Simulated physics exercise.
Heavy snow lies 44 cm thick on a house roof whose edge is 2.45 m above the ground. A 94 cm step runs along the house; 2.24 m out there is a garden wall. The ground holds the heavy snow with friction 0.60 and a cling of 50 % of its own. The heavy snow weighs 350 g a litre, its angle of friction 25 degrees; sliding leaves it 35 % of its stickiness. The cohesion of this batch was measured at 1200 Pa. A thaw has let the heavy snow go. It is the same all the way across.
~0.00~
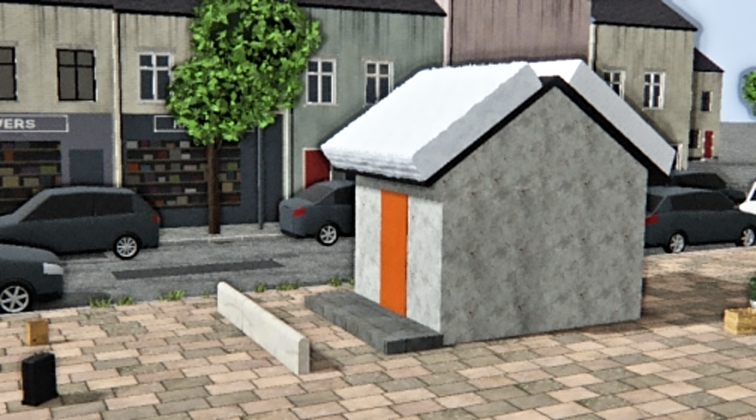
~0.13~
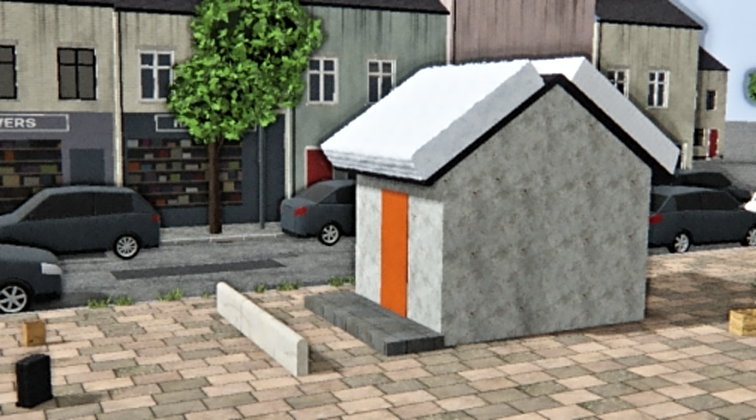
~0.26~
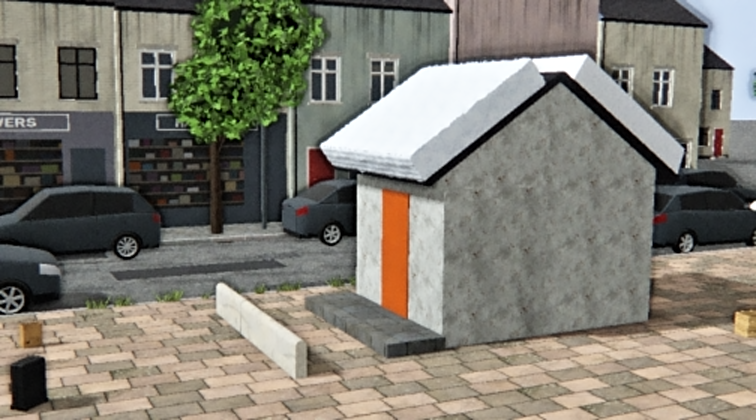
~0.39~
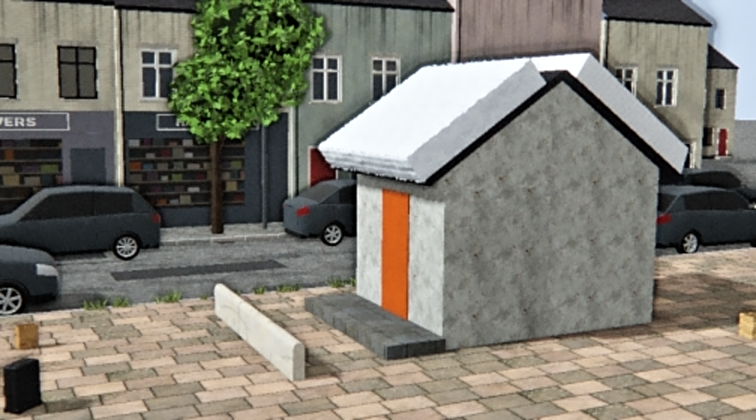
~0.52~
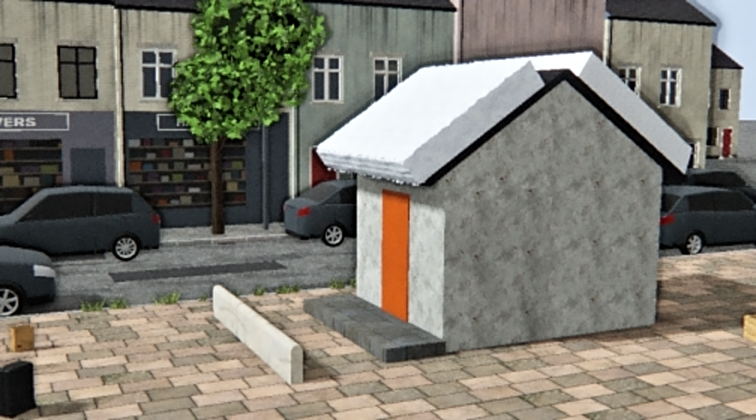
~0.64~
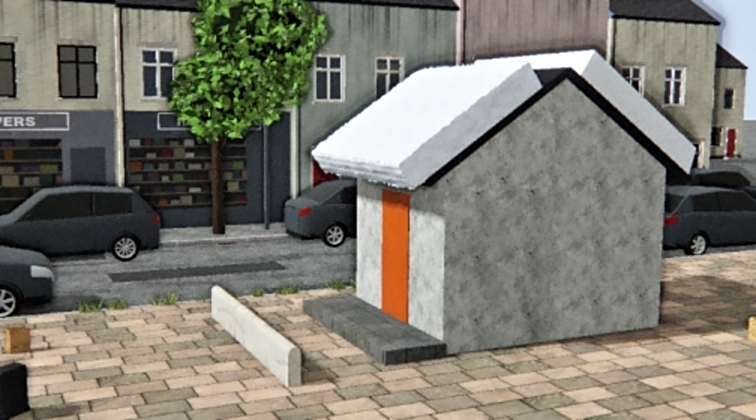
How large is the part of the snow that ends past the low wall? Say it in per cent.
About 4 %.
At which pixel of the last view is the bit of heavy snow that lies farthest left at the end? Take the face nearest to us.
Near (190, 392).
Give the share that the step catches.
About 7 %.
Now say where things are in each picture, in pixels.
The first frame shows foremost bit of the heavy snow at (411, 160), 5 % of it past the eaves, in one piece.
The second frame shows foremost bit of the heavy snow at (411, 159), its middle shifted 8 mm, 6 % of it past the eaves, in one piece.
The third frame shows foremost bit of the heavy snow at (410, 160), its middle shifted 3.0 cm, 6 % of it past the eaves, in one piece.
The fourth frame shows foremost bit of the heavy snow at (408, 161), its middle shifted 6.8 cm, 8 % of it past the eaves, in one piece.
The fifth frame shows foremost bit of the heavy snow at (404, 164), its middle shifted 12 cm, 10 % of it past the eaves, in one piece.
The sixth frame shows foremost bit of the heavy snow at (399, 168), its middle shifted 20 cm, 14 % of it past the eaves, in one piece.
After 1.08 s, 86 % is still on the roof and 0 % is past the low wall.
After 1.58 s, 67 % is still on the roof and 0 % is past the low wall.
After 2.09 s, 27 % is still on the roof and 0 % is past the low wall.
After 2.60 s, none is still on the roof and 2 % is past the low wall.
After 4.10 s, none is still on the roof and 4 % is past the low wall.
